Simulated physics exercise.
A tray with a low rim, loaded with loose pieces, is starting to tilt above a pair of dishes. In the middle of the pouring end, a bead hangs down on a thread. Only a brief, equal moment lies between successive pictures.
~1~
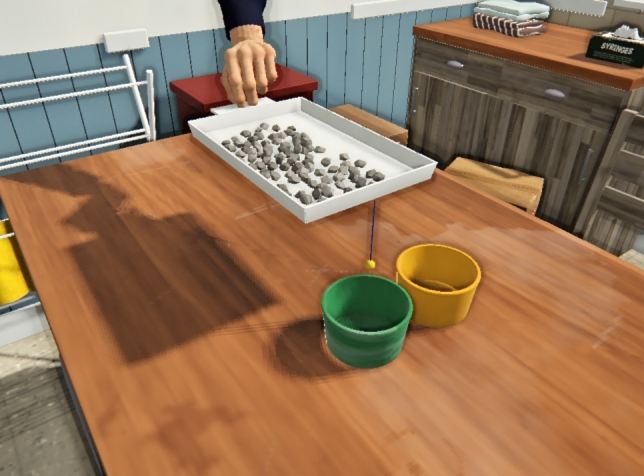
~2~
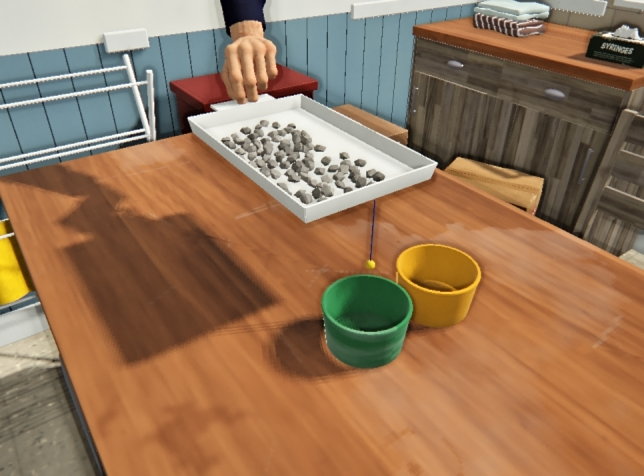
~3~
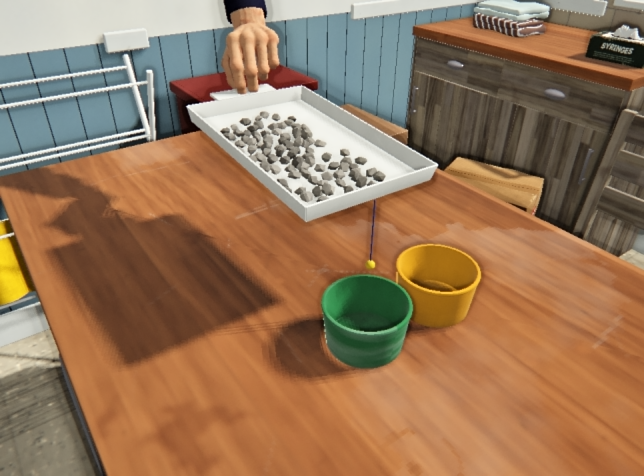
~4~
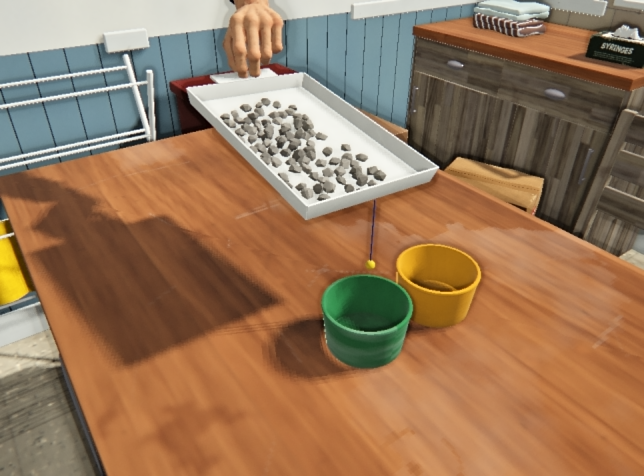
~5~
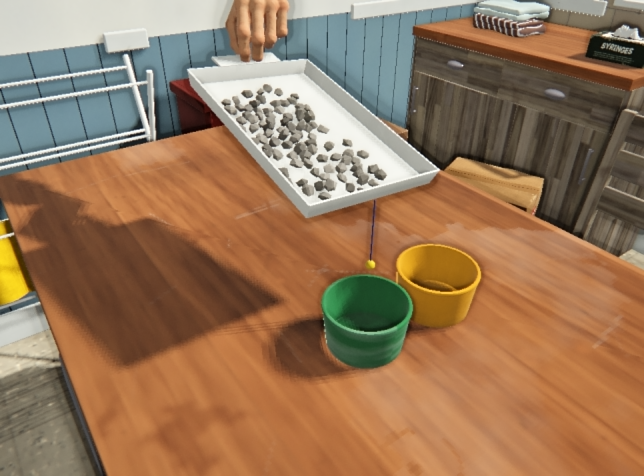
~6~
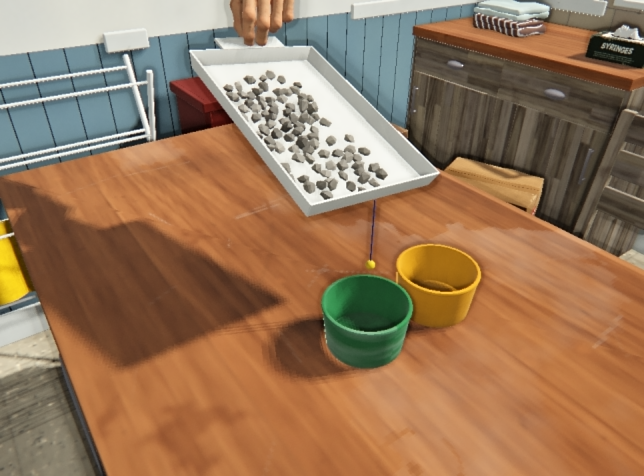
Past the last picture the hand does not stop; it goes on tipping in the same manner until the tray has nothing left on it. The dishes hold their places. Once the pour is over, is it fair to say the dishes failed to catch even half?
The catch is a majority of the load.
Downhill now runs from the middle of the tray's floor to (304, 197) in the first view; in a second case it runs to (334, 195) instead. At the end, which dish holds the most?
For the first place it's the left-side dish, for the second the left-side dish.
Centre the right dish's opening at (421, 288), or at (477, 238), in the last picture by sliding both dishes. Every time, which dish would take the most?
Result, try one: The dish further right; try two: The dish further left.
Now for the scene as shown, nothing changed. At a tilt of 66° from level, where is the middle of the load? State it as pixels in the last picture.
The load is centred about (396, 178).
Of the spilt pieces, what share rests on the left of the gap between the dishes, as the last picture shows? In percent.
Close to 20 per cent.
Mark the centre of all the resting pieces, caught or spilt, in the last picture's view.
The centre comes to rest close to (426, 301).
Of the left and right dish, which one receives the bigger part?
Answer: The one at right.
Shortly afterwards, tray tipped steeply; all but a few on the tray; a little in the air.
Next, tray tipped past a quarter turn; near a quarter on the tray; a little in the left dish; near a third in the right dish; a little outside both; a little in the air.
Some moments later, tray tipped past a quarter turn; near a quarter in the left dish; near two thirds in the right dish; near a quarter outside both.
In the end, tray tipped past a quarter turn; near a quarter in the left dish; near two thirds in the right dish; near a quarter outside both.
